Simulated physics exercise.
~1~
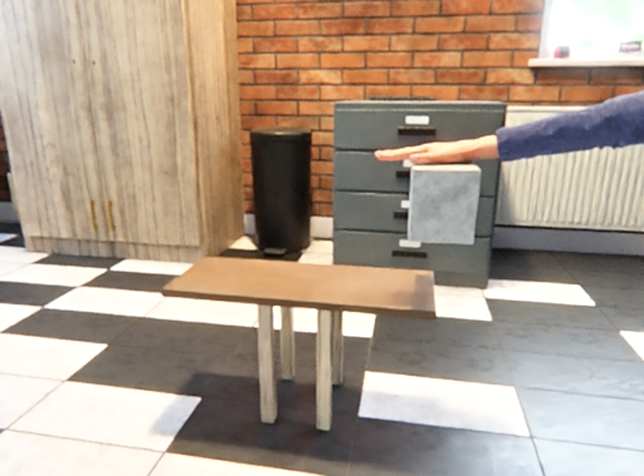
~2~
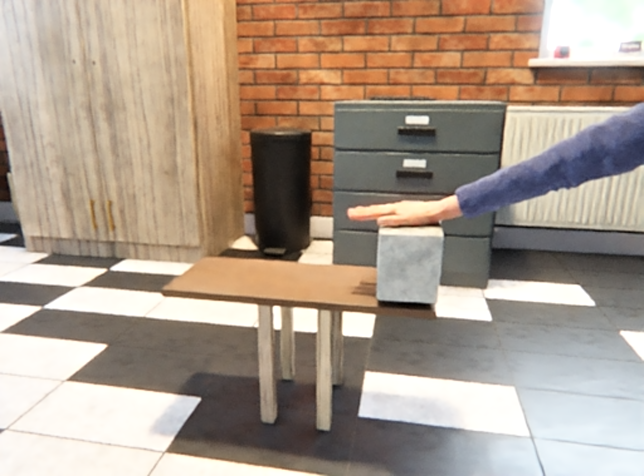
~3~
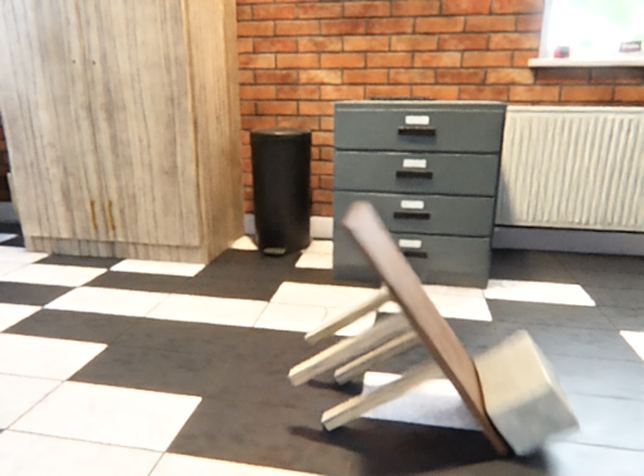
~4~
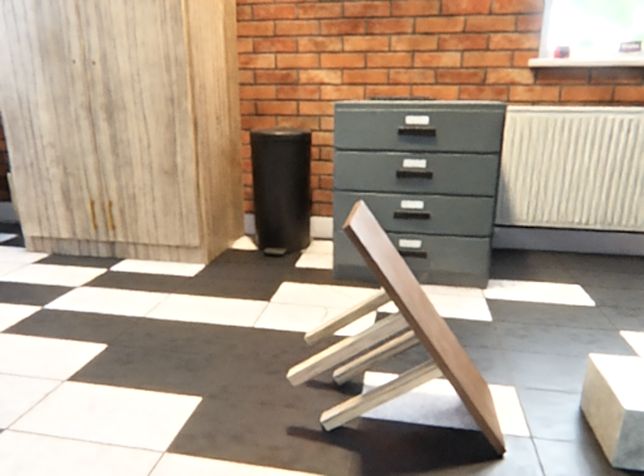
In a brick-walled room, a hand sets a grey block on a small brown table's right end, tipping it over rightward.
